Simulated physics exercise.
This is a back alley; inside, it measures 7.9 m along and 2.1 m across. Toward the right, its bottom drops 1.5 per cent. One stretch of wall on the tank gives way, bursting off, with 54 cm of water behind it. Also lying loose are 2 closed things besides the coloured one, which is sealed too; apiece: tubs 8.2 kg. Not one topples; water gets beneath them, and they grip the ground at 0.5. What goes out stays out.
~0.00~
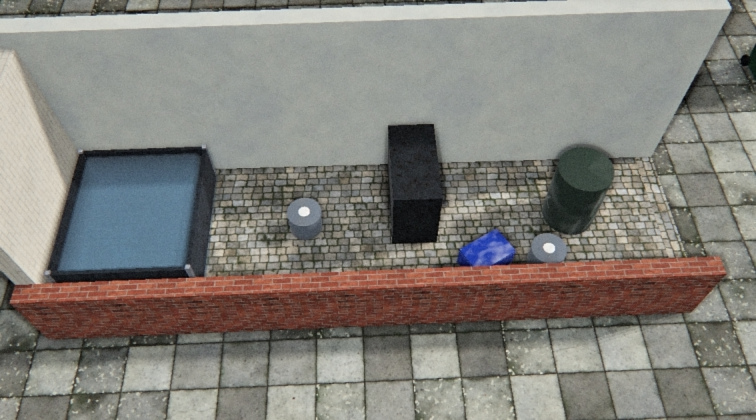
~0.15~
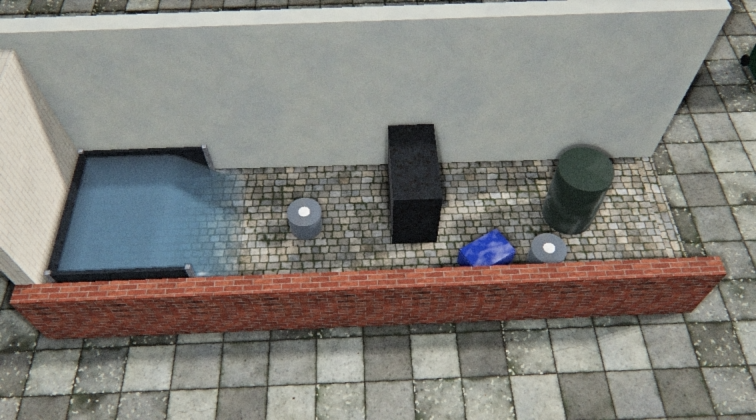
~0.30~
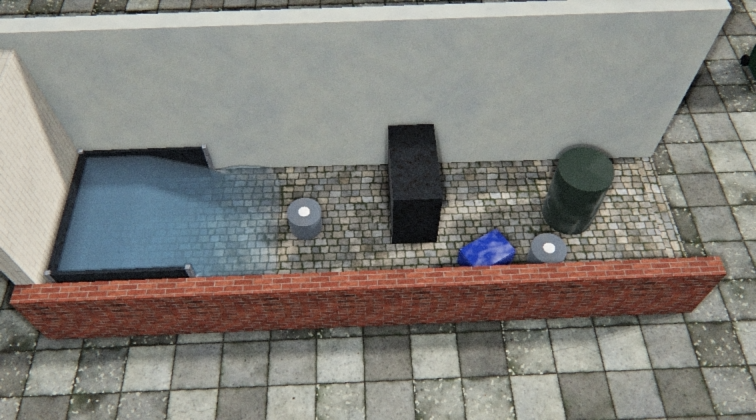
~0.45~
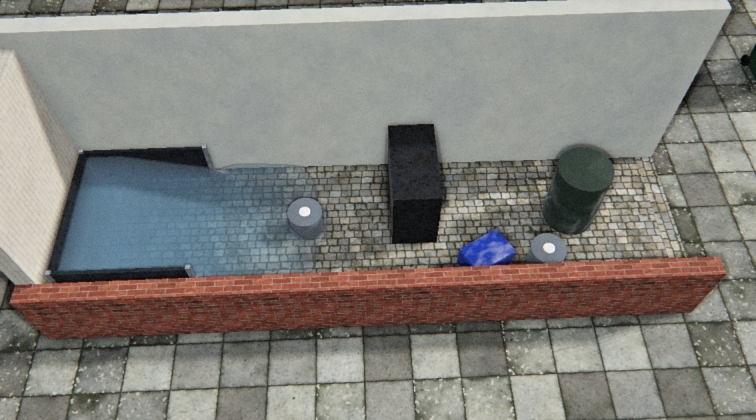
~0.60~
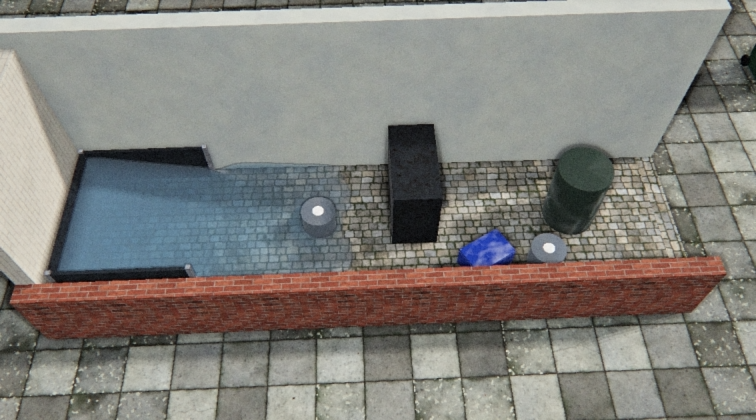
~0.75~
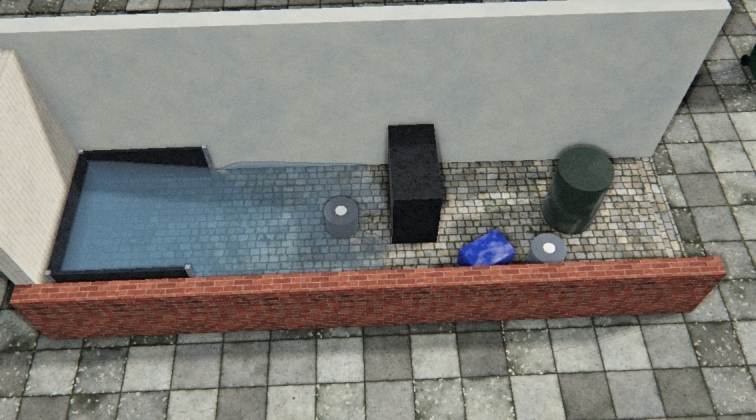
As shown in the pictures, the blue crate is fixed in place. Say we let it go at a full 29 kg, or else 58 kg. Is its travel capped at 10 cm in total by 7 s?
Going light or heavy won't do.
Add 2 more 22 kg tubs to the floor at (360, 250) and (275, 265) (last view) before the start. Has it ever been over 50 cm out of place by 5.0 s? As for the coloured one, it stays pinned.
One by one: A bigger shift, a bigger shift.
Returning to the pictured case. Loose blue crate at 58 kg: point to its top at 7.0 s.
Position estimate: Around (538, 225).
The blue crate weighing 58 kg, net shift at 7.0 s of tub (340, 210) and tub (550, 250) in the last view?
Log: Item 1 at 400 cm, item 2 gone out.
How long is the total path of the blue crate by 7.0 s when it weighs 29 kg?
It covers about 300 cm altogether.
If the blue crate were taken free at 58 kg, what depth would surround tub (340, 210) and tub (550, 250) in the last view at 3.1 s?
Depths: Near 25 cm, then near 4 cm.
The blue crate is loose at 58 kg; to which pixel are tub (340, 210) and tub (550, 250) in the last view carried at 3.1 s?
Somewhere around (373, 253) and (634, 215).
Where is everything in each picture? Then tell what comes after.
In the first frame, the blue crate at (487, 250), on the bottom; 2.8 m2 under water; 0 of 3 have shifted.
In the second frame, the blue crate at (487, 250), on the bottom; 3.7 m2 under water; 0 of 3 have shifted.
In the third frame, the blue crate at (487, 250), on the bottom; water covers 4.7 m2; 0 of 3 have shifted.
In the fourth frame, the blue crate at (487, 250) rests on the ground; water covers 5.7 m2; 0 of 3 have shifted.
In the fifth frame, the blue crate at (487, 250) rests on the ground; 6.6 m2 under water; 1 of 3 have shifted.
In the sixth frame, the blue crate at (487, 250), on the bottom; water covers 7.5 m2; 1 of 3 have shifted.
After 1.4 s the blue crate would be 3 cm from its start with 29 kg and 0 cm from its start with 58 kg; 7 cm of water round it then.
After 3.1 s the blue crate would be 125 cm from its start with 29 kg and 80 cm from its start with 58 kg; 8 cm of water round it then.
After 4.9 s the blue crate would be gone out with 29 kg and 80 cm from its start with 58 kg; 5 cm of water round it then.
After 7.0 s the blue crate would be gone out with 29 kg and 80 cm from its start with 58 kg; 5 cm of water round it then.
